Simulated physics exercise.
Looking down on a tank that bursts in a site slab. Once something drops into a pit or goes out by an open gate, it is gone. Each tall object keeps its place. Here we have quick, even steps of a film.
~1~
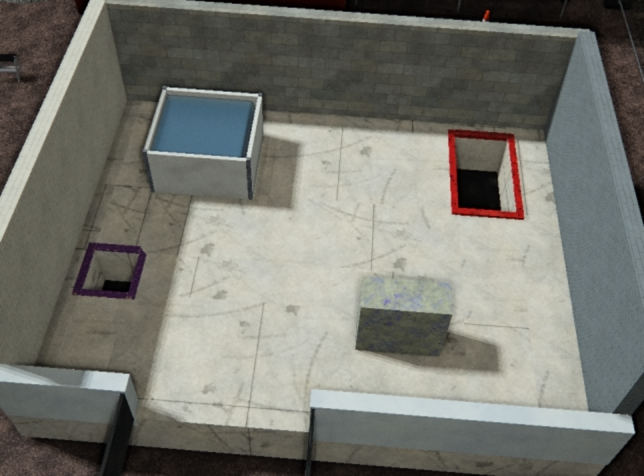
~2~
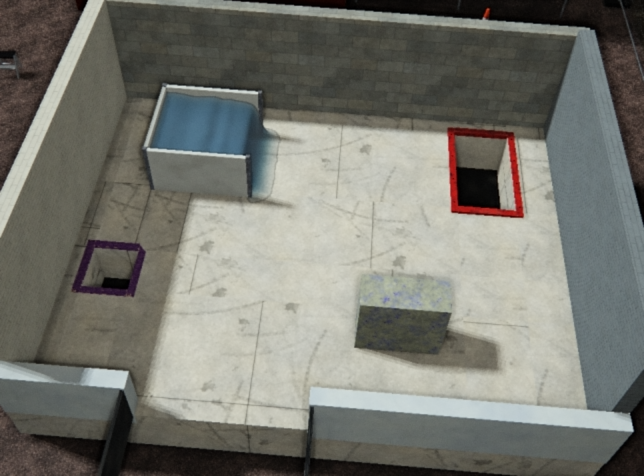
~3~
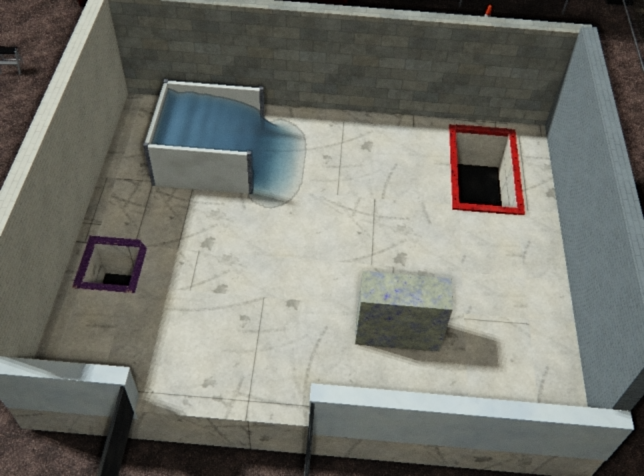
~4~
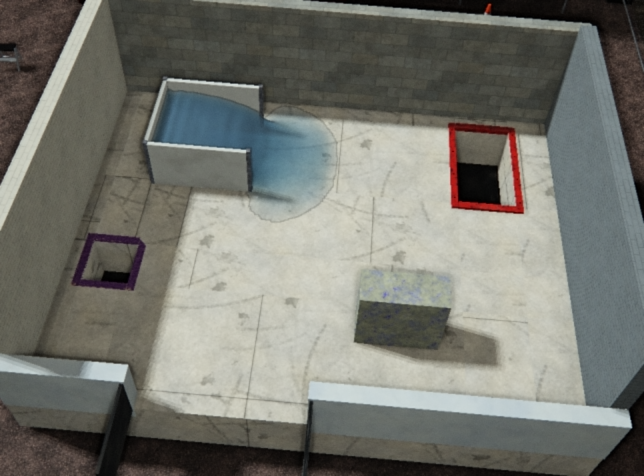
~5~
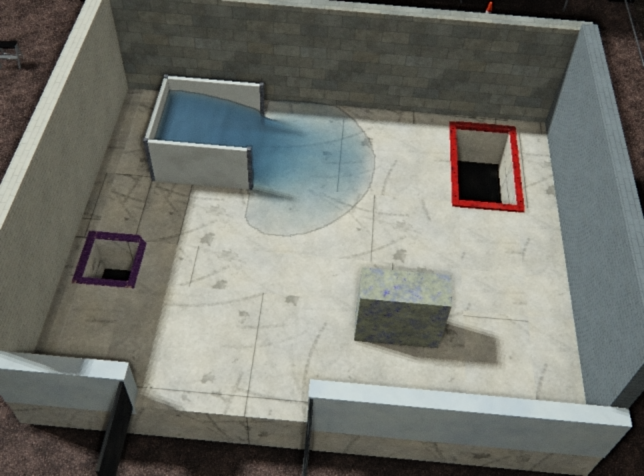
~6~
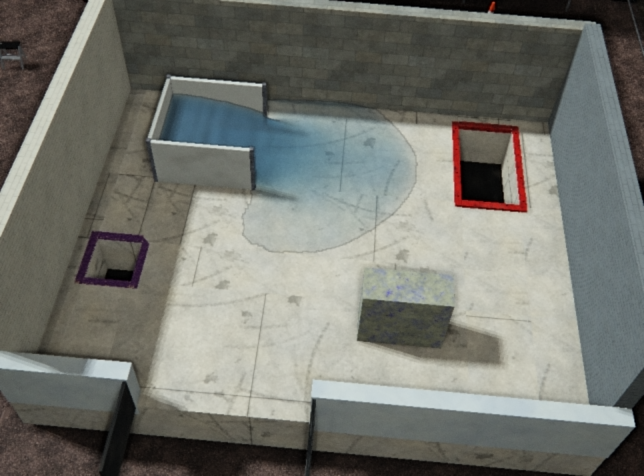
Blue water pours from the open right side of a white-walled tank at the back left of a pale, walled concrete slab, seen from high above. A purple-edged pit lies at the left, a red-edged pit at the back right, and a mottled grey block stands right of centre, with a gap in the front wall. The water spreads rightward and forward in a widening, rounded sheet, while the view stays almost still.
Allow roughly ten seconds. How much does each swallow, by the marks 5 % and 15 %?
Outcome: The gate ends up low - beneath five per cent, the red pit ends up high - past fifteen per cent, the purple pit ends up low - beneath five per cent.
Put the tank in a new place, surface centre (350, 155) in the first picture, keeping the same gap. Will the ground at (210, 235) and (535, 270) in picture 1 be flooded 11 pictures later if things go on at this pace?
The first spot ends up bone-dry, while the second ends up waterlogged.
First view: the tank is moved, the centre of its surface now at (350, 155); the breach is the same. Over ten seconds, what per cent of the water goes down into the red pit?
Within ten seconds the red pit collects 55 percent of the total.
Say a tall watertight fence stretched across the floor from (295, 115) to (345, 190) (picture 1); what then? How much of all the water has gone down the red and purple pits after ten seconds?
Estimated shares: Red 0 percent, purple 8 percent.
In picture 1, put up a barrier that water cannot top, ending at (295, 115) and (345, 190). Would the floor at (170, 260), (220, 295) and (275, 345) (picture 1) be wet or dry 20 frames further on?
One after the other: Free of water, wet, flooded.
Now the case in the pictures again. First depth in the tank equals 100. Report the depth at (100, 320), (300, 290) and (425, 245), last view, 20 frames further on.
In order: 0, 0, 2 %.
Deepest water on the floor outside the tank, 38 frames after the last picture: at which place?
Deepest point: Roughly (550, 426).
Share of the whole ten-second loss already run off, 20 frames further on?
About 80 per cent.
A moment on, water covers 35 % of the floor; the gate 0 %, the red pit 6 %, the purple pit 0 %.
Next, water covers 45 % of the floor; the gate 0 %, the red pit 18 %, the purple pit 0 %.
Then, water covers 50 % of the floor; the gate 0 %, the red pit 31 %, the purple pit 0 %.
Later, water covers 60 % of the floor; the gate 0 %, the red pit 35 %, the purple pit 0 %.
In the end, water covers 85 % of the floor; the gate 2 %, the red pit 35 %, the purple pit 1 %.
